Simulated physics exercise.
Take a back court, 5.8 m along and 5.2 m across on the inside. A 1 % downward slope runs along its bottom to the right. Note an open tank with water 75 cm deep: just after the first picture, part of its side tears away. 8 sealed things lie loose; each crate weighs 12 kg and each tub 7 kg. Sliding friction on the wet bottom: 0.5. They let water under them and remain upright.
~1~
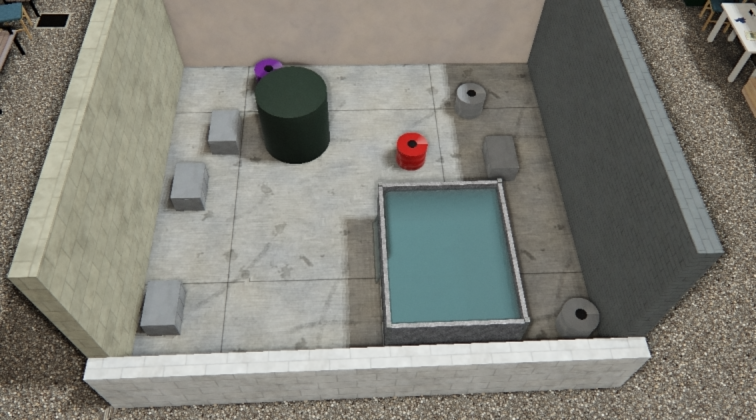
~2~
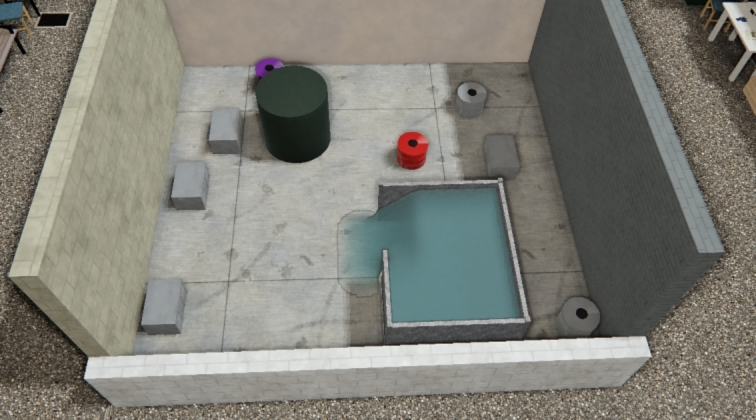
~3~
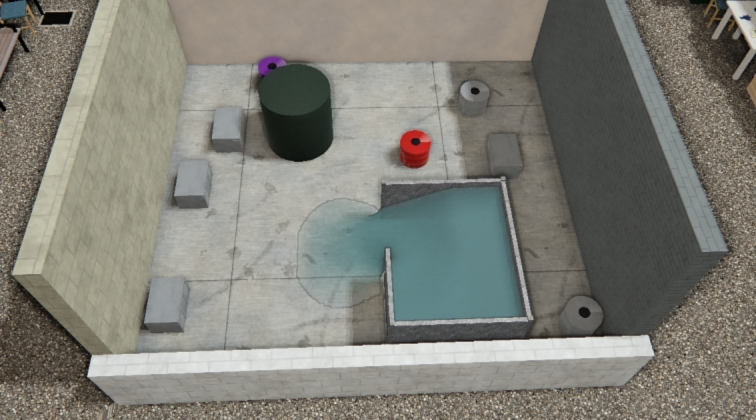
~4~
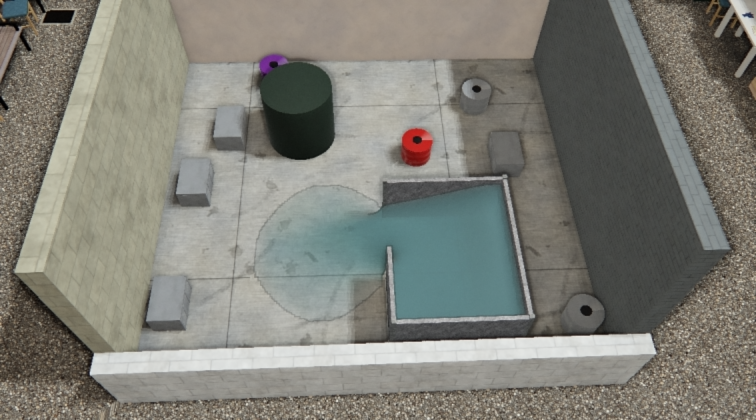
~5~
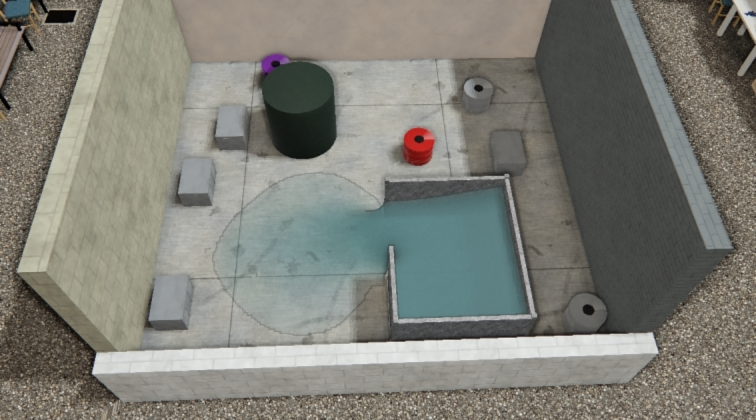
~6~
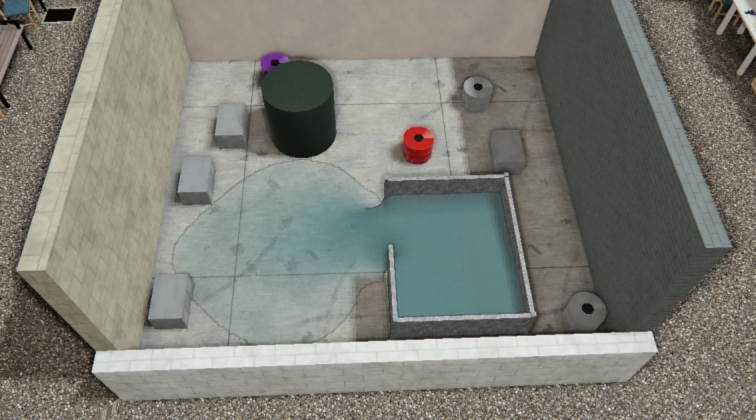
A walled tank of water breaks open on its left side and water spreads leftward across the courtyard floor.
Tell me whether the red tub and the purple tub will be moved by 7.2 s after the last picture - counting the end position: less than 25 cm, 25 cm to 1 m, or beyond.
In order: The red tub hardly moves; the purple tub goes a long way.
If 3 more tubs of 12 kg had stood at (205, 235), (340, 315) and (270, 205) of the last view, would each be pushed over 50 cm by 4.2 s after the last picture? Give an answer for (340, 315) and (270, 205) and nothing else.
So it goes across the line, then across the line.
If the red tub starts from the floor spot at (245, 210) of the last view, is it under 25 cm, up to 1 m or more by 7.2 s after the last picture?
Put there, it wanders off a long way.
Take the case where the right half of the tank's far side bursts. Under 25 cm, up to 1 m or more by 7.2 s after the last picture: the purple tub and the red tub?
Here's how it goes: The purple tub winds up well off, and the red tub winds up well off.
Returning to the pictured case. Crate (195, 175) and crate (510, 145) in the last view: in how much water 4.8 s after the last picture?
Depth approx. 14 cm / 3 cm.
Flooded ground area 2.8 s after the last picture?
20 m2.
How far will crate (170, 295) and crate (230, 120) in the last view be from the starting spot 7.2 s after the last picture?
Taken in order, the shifts are 200 cm and 400 cm.
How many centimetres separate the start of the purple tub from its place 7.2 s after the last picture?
Close to 500 cm by then.
Then, 0.9 s after the last picture the red tub is near (418, 138), 0.0 m from its start, aground; the purple tub is near (275, 63), 0.0 m from its start, aground; 2 afloat.
Then, 2.8 s after the last picture the red tub is near (418, 138), 0.0 m from its start, aground; the purple tub is near (341, 75), 1.1 m from its start, aground; 3 afloat.
Then, 4.8 s after the last picture the red tub is near (419, 139), 0.0 m from its start, aground; the purple tub is near (505, 109), 3.7 m from its start, aground; 2 afloat.
Then, 7.2 s after the last picture the red tub is near (419, 139), 0.0 m from its start, aground; the purple tub is near (563, 192), 4.8 m from its start, aground; 2 afloat.
